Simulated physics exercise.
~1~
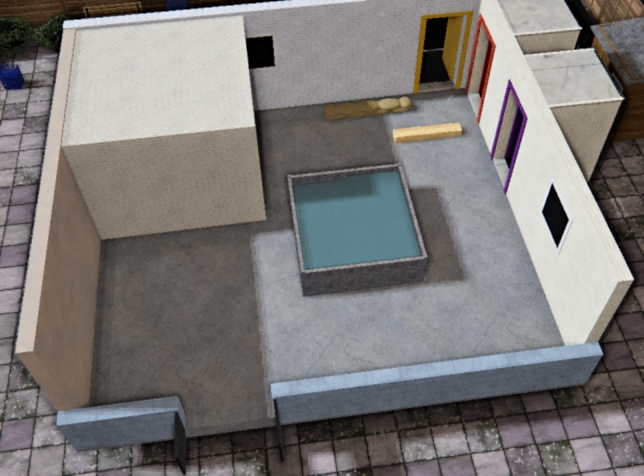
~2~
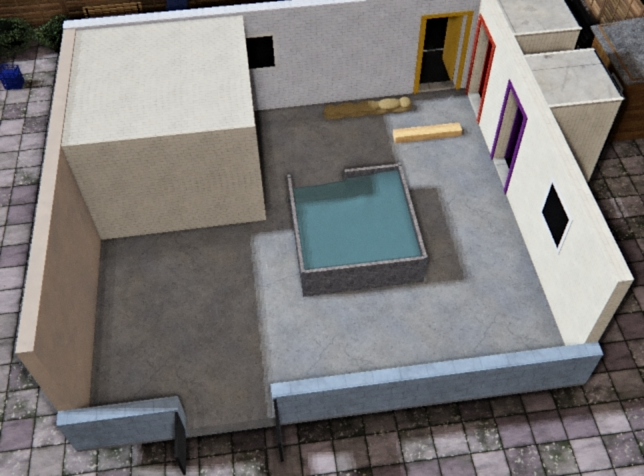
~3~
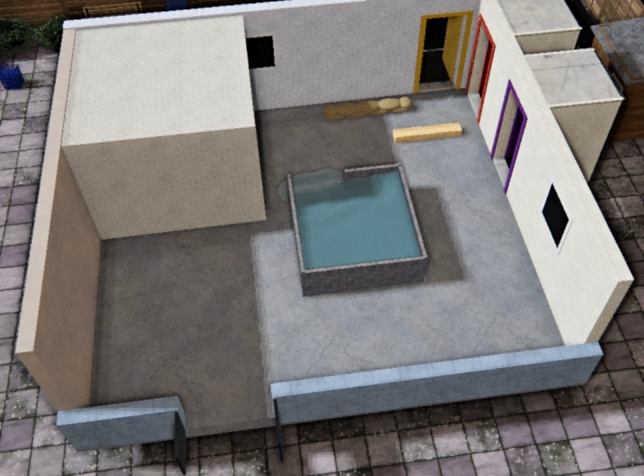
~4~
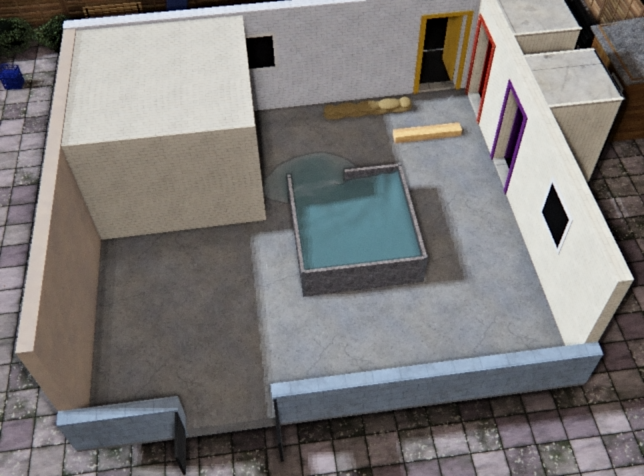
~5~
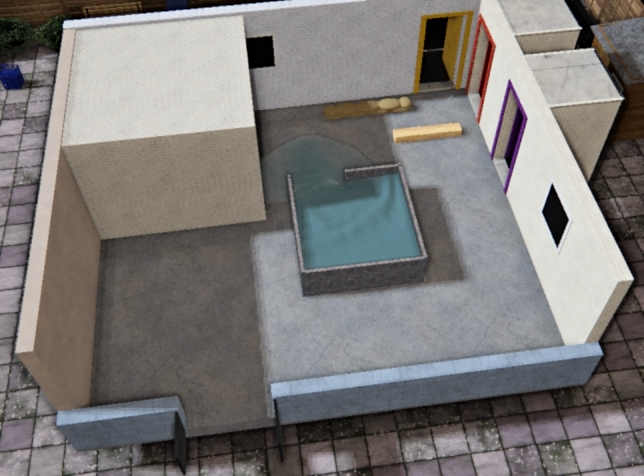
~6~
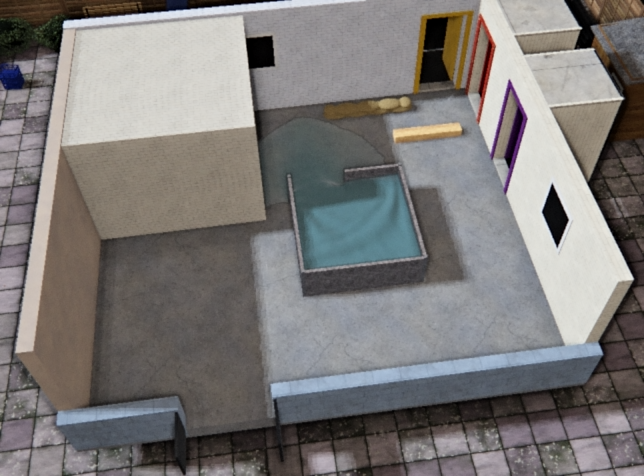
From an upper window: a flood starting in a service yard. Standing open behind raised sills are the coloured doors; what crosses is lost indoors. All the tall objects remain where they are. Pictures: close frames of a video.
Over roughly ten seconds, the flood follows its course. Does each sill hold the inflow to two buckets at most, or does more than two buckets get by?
In order: Red door: Exceeds it. Yellow door: Exceeds it. Purple door: Does not exceed it.
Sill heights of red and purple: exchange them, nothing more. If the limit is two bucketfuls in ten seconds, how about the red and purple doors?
So here it goes: Red gets too much, while purple doesn't reach it.
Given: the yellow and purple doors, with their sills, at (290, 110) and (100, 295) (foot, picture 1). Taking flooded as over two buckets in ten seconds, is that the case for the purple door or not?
Well, in that case the purple door comes up short.
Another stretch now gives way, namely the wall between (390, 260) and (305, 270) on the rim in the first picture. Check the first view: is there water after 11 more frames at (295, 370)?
There: Under water.
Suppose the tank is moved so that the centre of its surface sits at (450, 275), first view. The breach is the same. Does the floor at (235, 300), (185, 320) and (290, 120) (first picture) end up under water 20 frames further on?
Bone-dry, bone-dry, soaked.
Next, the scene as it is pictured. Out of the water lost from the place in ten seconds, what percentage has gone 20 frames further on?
I'd estimate some 5 per cent.
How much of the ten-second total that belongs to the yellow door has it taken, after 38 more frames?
Approximately 35 in a hundred, I reckon.
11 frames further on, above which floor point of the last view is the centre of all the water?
My guess is about (335, 199).
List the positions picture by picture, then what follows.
In the first picture, still water in the open tank at (354, 218).
In the second picture, water pours out on the open tank's far side and has run to a hidden place.
In the third picture, the front is at (285, 182), out from the gap on the open tank's far side.
In the fourth picture, the front is at (325, 155), out from the gap on the open tank's far side.
In the fifth picture, water pours out on the open tank's far side and has run to (317, 137).
In the sixth picture, the front is at (295, 120), out from the gap on the open tank's far side.
A moment on, water covers 15 % of the floor; the red door not reached, the yellow door not reached, the purple door not reached.
Next, water covers 20 % of the floor; the red door not reached, the yellow door not reached, the purple door not reached.
Then, water covers 25 % of the floor; the red door over two buckets in, the yellow door under two buckets in, the purple door not reached.
Later, water covers 45 % of the floor; the red door far over two buckets in, the yellow door over two buckets in, the purple door wet at the sill, nothing in.
In the end, water covers 70 % of the floor; the red door far over two buckets in, the yellow door far over two buckets in, the purple door wet at the sill, nothing in.
